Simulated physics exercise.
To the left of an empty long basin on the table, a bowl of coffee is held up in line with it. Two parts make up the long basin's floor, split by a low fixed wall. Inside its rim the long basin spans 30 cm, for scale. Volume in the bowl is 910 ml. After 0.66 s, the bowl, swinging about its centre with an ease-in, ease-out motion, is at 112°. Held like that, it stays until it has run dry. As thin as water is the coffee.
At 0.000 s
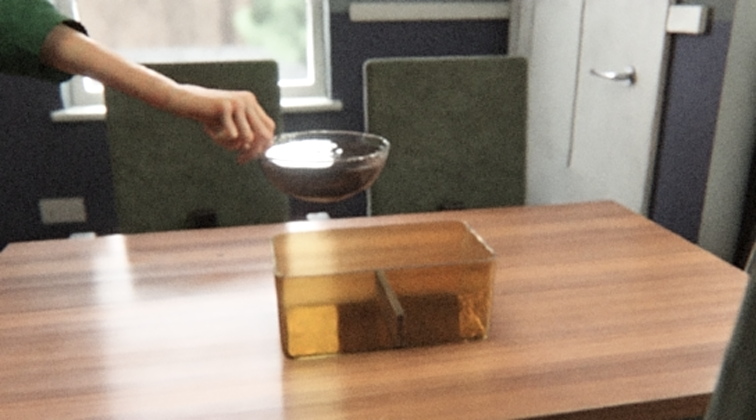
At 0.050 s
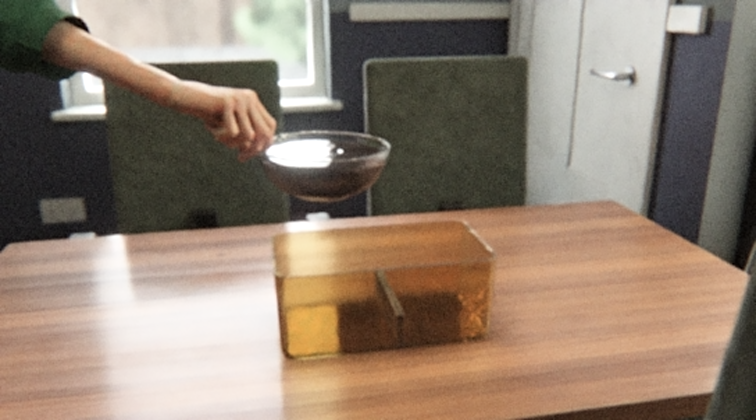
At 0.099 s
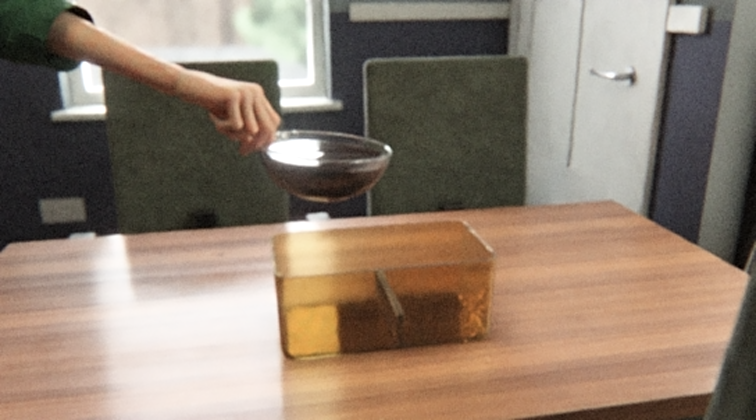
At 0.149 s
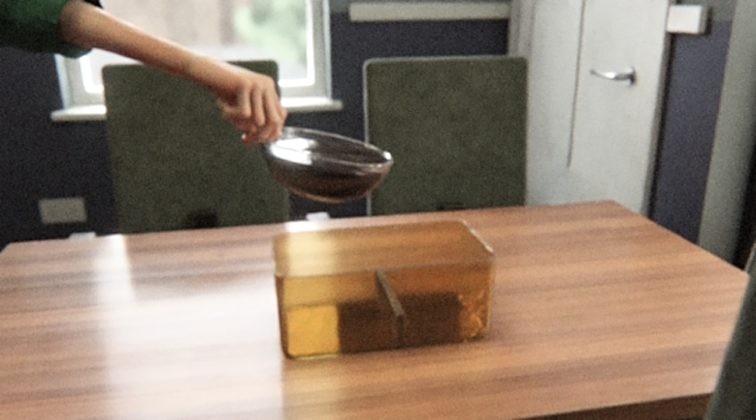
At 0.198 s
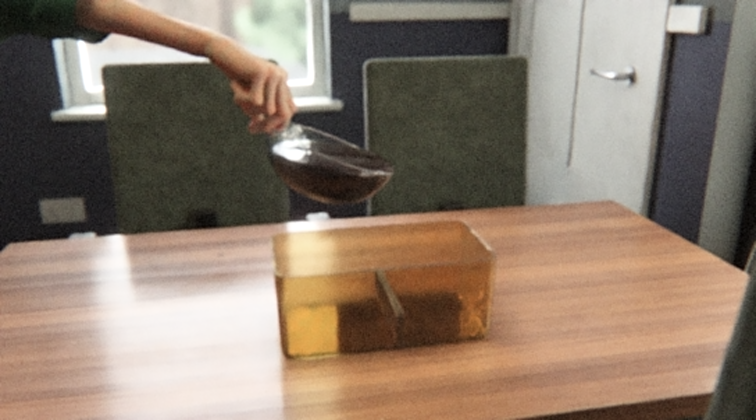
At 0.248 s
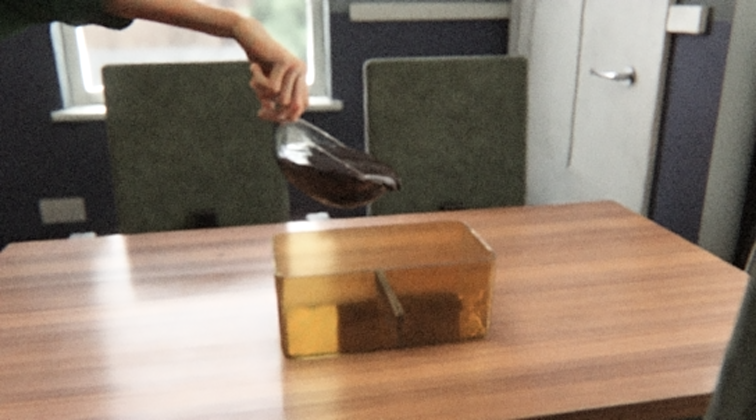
A hand and forearm in a dark green sleeve reach in from the left, seen from across a wooden table in a room with green chairs, a bright window and a pale door. The hand holds a clear bowl of dark coffee above an amber, see-through long basin with a low divider inside. The bowl tilts rightward, slowly then faster, until coffee reaches over its lower rim, while the camera stays still.
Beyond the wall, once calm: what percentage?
62 out of 100.
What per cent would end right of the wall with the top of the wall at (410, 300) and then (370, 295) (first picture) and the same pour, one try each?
Respectively close to 45 and 75 %.
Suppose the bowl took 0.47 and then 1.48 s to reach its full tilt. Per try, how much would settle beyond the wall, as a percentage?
Near 65 in a hundred on the first go and near 90 in a hundred on the second.
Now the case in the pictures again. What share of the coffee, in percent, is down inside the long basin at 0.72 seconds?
Around 76 parts in a hundred.
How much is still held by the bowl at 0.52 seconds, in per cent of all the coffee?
2 %.
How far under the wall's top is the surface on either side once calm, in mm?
About 38 mm on the left, about 22 mm on the right.
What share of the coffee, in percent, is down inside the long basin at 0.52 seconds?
I'd put it near 84 percent.
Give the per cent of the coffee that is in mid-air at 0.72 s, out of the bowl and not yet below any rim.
Near 24 percent.
By 0.52 s the tilt is 100° and 2 per cent is still to pour, 8 is left of the wall and 76 right of it.
By 0.72 s the tilt is 112° and 0 per cent is still to pour, 17 is left of the wall and 59 right of it.
By 0.93 s the tilt is 112° and 0 per cent is still to pour, 23 is left of the wall and 75 right of it.
By 1.16 s the tilt is 112° and 0 per cent is still to pour, 32 is left of the wall and 64 right of it.
At rest 34 per cent lies left of the wall, 62 right of it and 3 outside.
